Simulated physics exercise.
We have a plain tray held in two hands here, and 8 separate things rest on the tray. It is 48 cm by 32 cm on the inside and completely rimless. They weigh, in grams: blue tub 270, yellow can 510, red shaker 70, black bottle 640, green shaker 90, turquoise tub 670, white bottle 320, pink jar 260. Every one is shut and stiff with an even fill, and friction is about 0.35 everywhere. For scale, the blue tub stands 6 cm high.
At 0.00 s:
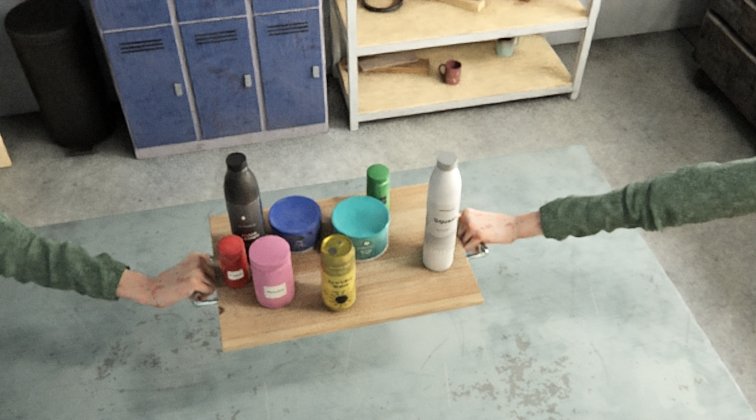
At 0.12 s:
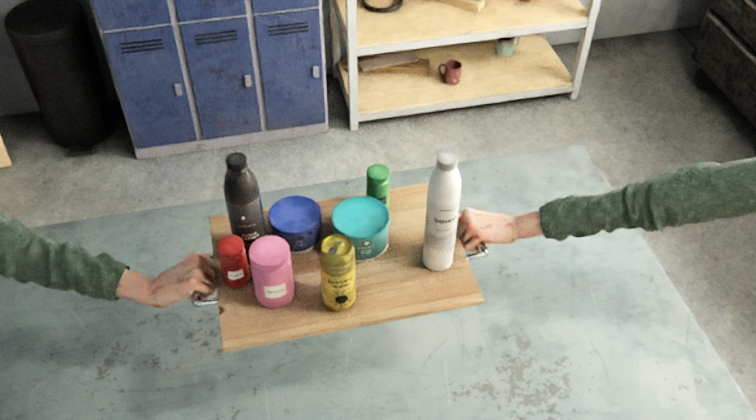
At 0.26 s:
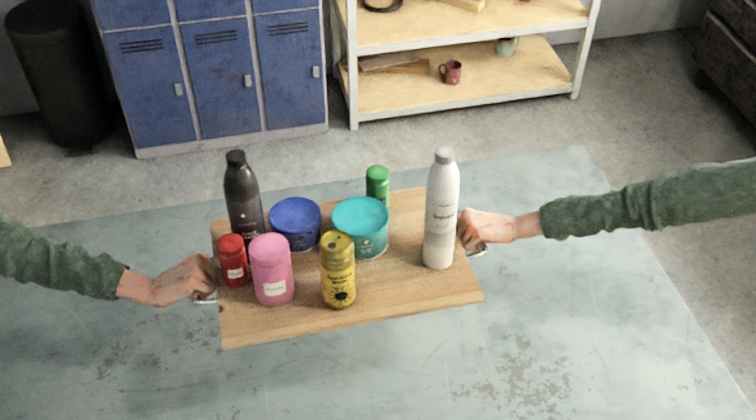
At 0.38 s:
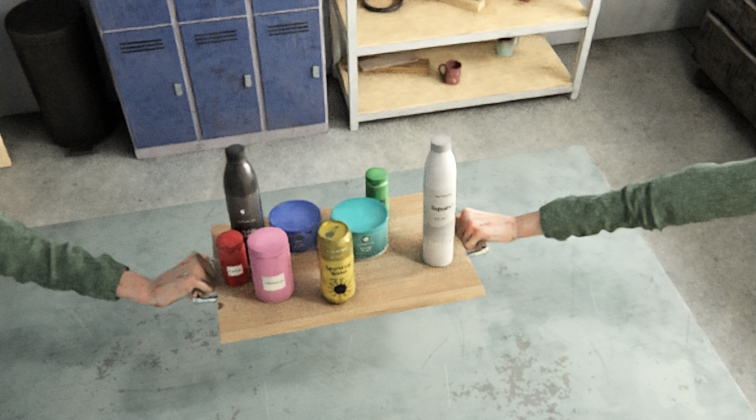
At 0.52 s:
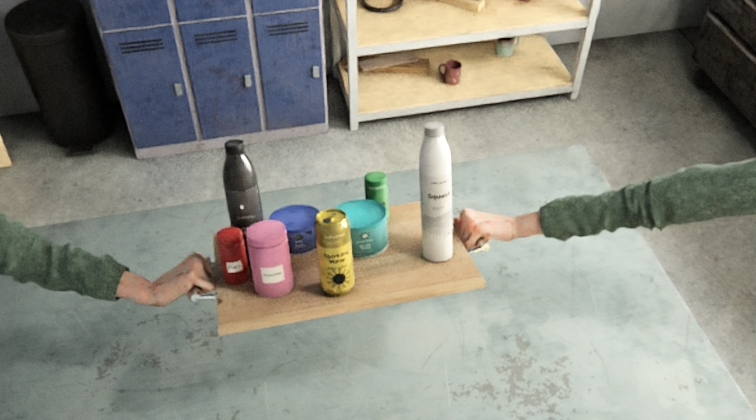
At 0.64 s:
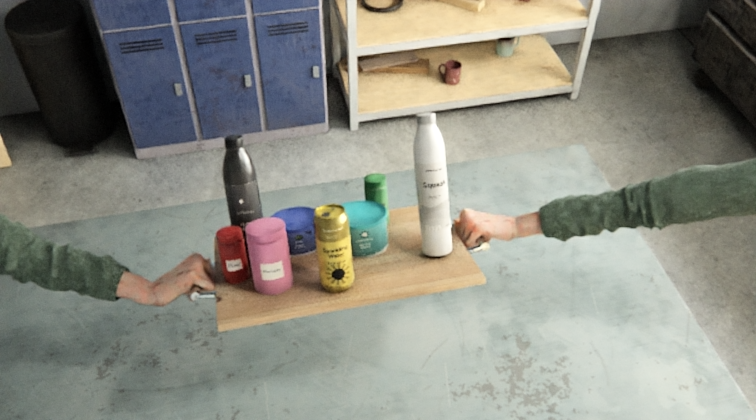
A wooden board crowded with bottles, tubs, a can and a jar stayed level at first in two green-sleeved hands, then gradually tilted with its far edge dipping, everything on it leaning away too.
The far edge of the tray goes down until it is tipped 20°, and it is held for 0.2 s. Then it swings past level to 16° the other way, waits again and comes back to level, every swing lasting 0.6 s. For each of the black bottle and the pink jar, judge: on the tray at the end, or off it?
Black bottle - off the tray. Pink jar - on the tray.
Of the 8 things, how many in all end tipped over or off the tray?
That comes to 2.
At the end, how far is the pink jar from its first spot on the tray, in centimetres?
Around 4 centimetres.
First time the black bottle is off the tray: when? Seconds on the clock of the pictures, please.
Answer: Near 0.9 s.
After 1.04 s, tray at 16°, far edge down; black bottle and white bottle now off the tray; pink jar slid 3 cm near (269, 251); yellow can slid 4 cm.
After 1.34 s, tray at 11°, near edge down; pink jar slid 4 cm near (271, 263); yellow can slid 6 cm; red shaker slid 3 cm.
At rest (2.8 s), off the tray, black bottle and white bottle; not toppled but over 5 cm from the start, yellow can; the other 5 in place, give or take 5 cm. In the last view, black bottle near (247, 206), pink jar near (270, 257).
